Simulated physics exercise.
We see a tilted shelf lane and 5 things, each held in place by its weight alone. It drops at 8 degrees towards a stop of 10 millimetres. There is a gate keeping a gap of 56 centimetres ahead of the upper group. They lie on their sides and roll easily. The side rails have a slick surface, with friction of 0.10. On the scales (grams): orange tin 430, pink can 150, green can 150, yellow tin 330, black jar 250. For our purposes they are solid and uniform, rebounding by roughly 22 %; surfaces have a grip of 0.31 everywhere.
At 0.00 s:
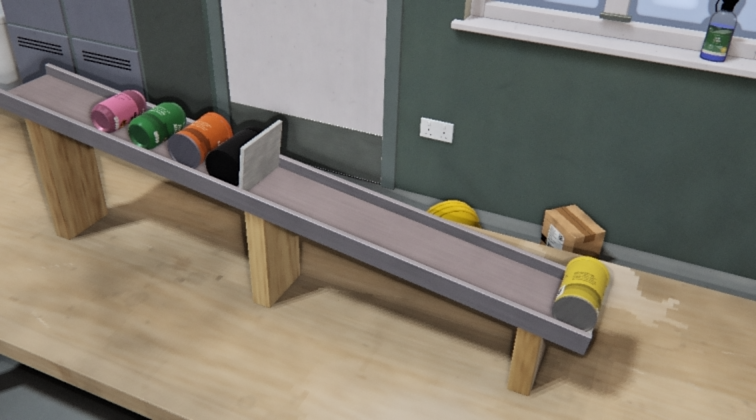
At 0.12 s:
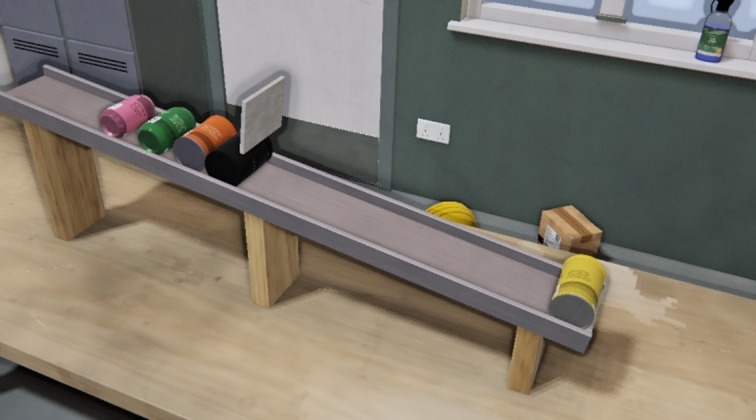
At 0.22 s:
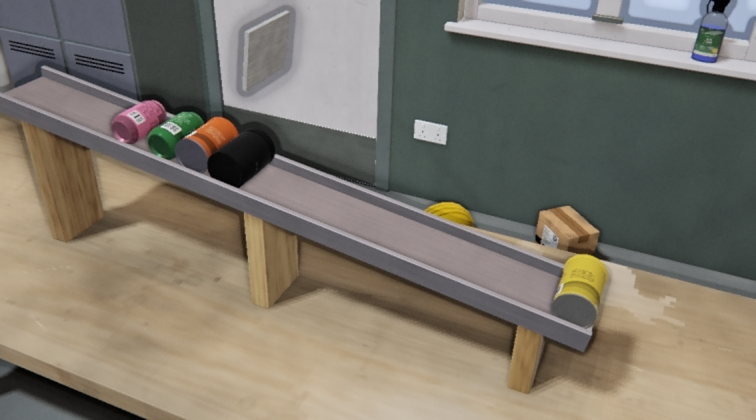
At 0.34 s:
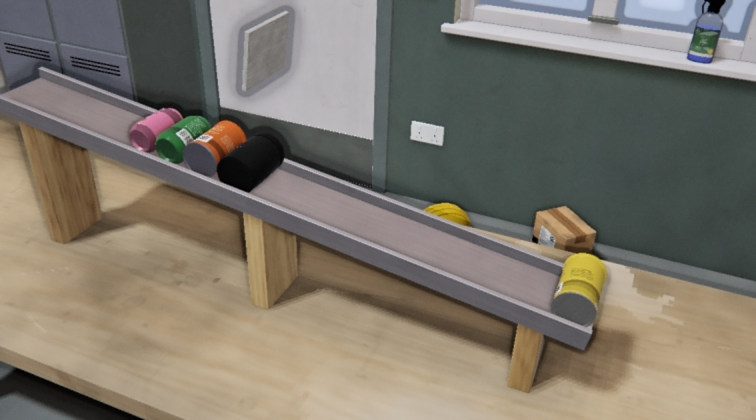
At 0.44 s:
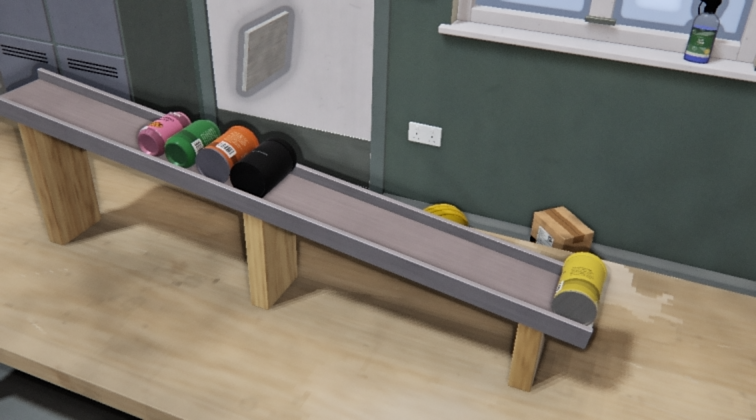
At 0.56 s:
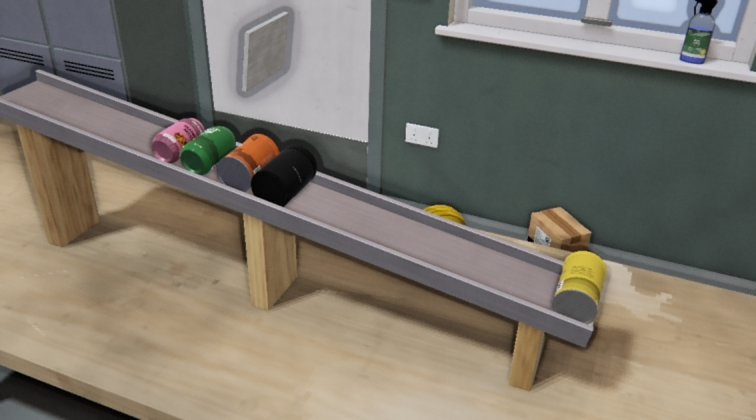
A workshop bench against a dark green wall, seen from slightly above, holds a sloping grey-railed lane on wooden legs that drops towards the right. Pink, green, orange and black cylindrical containers lie on their sides behind a pale gate, left of centre, while a yellow one lies at the lower right end. The gate lifts clear and the upper four roll a short way down the lane, the yellow one staying still, as the view shifts very slightly.
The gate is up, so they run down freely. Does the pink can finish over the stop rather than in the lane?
No.
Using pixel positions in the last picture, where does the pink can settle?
Close to (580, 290).
Around 1.26 s, leader 6 cm from the stop; pink can near (379, 216).
Around 2.26 s, orange tin, yellow tin and black jar now over the stop; pink can near (547, 278).
Finally (3.7 s), over the stop, orange tin, green can, yellow tin and black jar; the last one in the lane. In the last view, pink can near (580, 290).
